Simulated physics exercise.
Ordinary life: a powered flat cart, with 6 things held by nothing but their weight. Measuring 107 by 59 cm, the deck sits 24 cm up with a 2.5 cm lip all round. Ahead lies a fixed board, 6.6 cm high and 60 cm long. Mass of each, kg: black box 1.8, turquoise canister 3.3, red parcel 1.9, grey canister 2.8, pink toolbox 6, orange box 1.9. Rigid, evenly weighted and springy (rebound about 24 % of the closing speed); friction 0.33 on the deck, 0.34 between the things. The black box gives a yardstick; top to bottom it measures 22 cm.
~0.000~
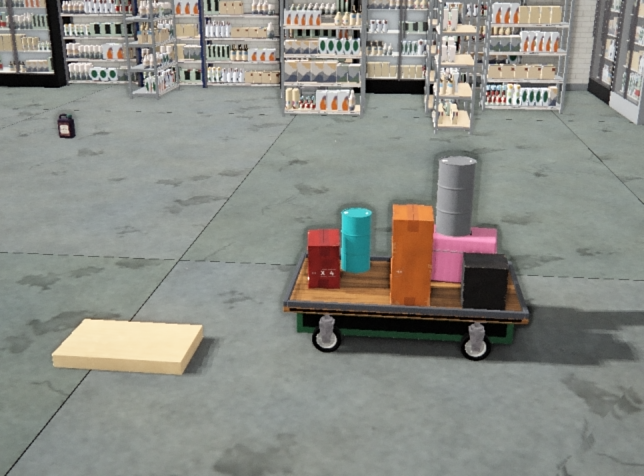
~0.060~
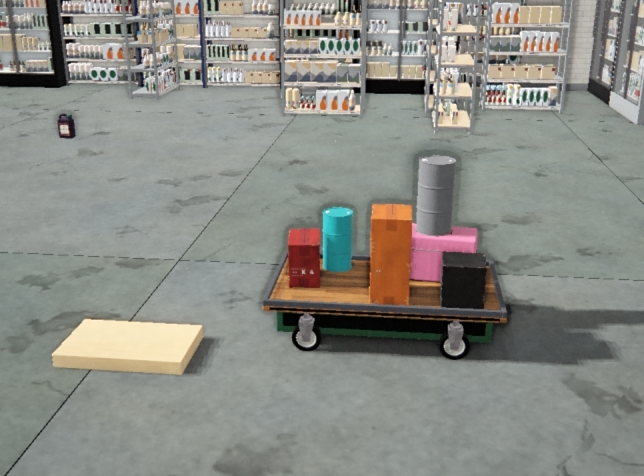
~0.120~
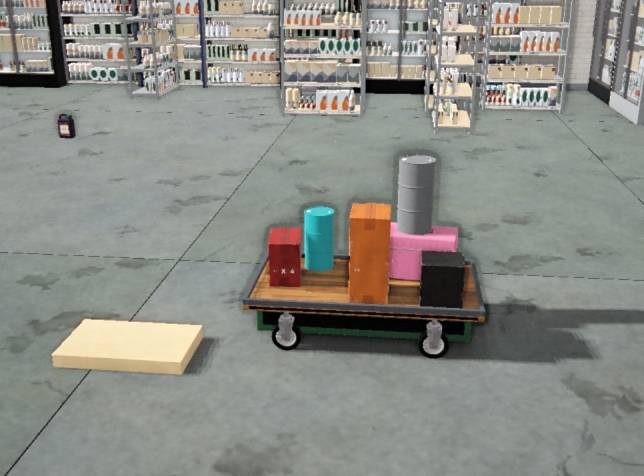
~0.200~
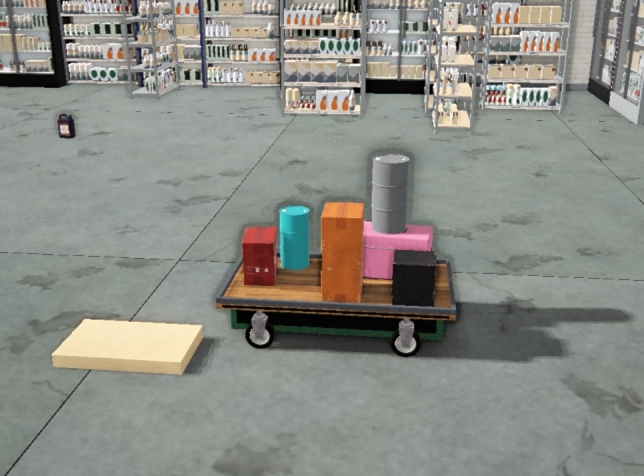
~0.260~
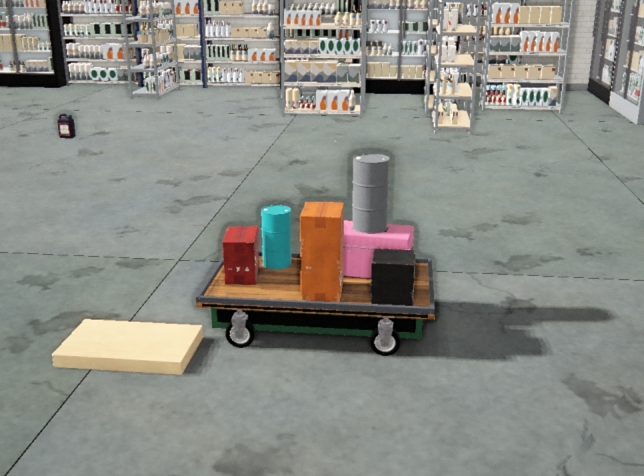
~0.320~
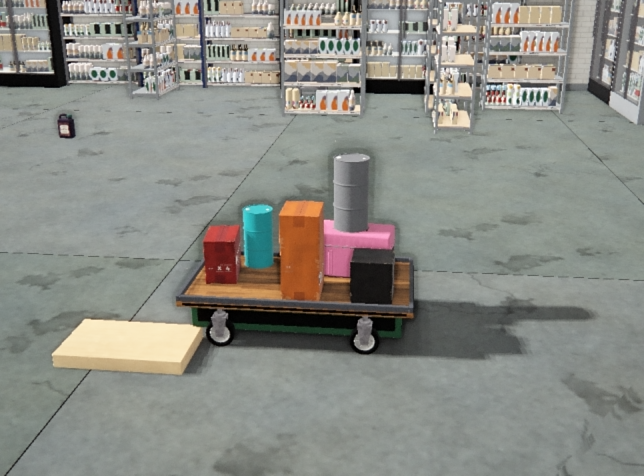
A flat cart loaded with boxes and canisters stands on a grey floor, seen from slightly above and side-on, with stocked shelves behind. It carries a red parcel and turquoise canister at left, a tall orange box mid-deck, a grey canister atop a pink box, and a black box at right; a pale slab lies to the left. The cart rolls steadily leftward toward the slab, its load riding along unshifted, while the view stays fixed.
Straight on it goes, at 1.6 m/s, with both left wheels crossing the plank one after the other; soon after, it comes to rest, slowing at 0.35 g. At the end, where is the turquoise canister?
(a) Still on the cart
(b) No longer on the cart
b.
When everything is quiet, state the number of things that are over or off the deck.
All told, 4.
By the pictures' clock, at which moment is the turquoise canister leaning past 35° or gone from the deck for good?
I'd put it at some 0.7 s.
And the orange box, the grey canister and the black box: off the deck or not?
Final state - the orange box ends out of bounds; the grey canister ends out of bounds; the black box stays within bounds.
After 0.82 s, cart has run 131 cm; turquoise canister now off the deck; orange box 30° off upright; red parcel moved 8 cm.
After 1.12 s, cart has run 179 cm; grey canister 53° off upright; black box 36° off upright; orange box 30° off upright.
After 1.42 s, cart has run 226 cm; orange box now off the deck; grey canister upside down; black box on its side.
After 1.82 s, cart has run 253 cm, stopped; grey canister now off the deck; black box on its side; pink toolbox moved 5 cm.
In the end (2.4 s), off the deck, turquoise canister, grey canister and orange box; toppled on the cart, black box; the other 2 under 10 cm from the start. At the end, from the last picture's camera, turquoise canister near (60, 264).
